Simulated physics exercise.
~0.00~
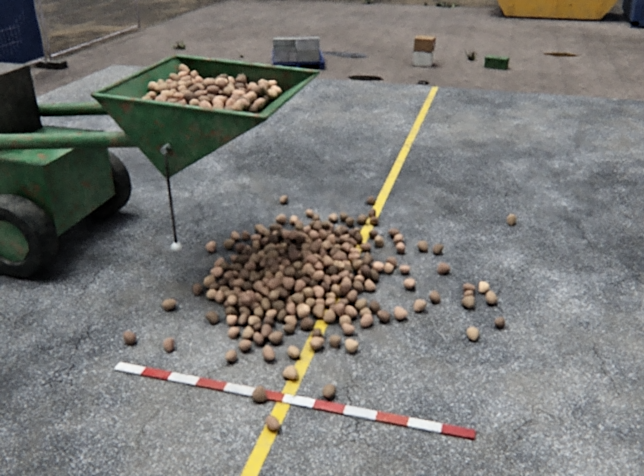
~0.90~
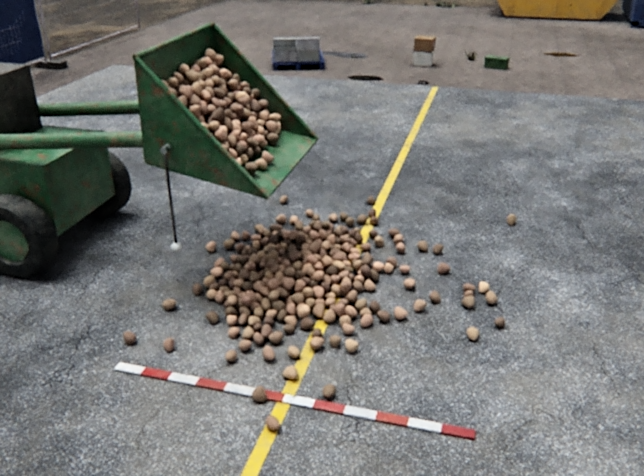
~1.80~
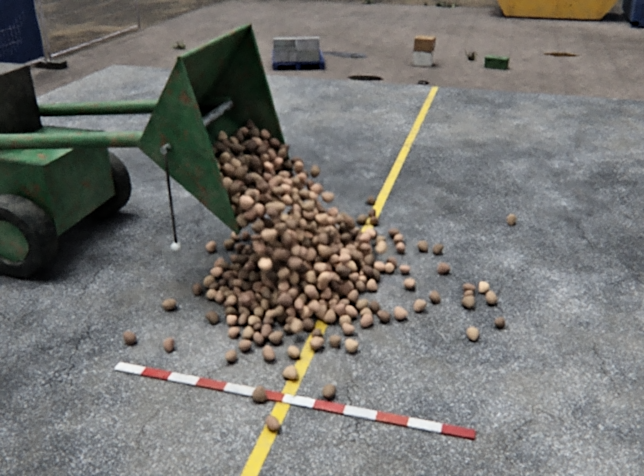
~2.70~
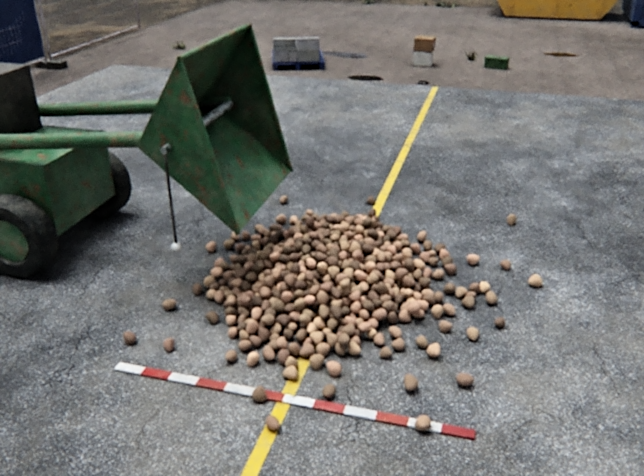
On a concrete yard crossed by a yellow line, a green loader tipped its bucket forward and poured rounded stones onto an earlier pile, which grew and spread right across the line, leaving the bucket empty and still tilted above the heap.
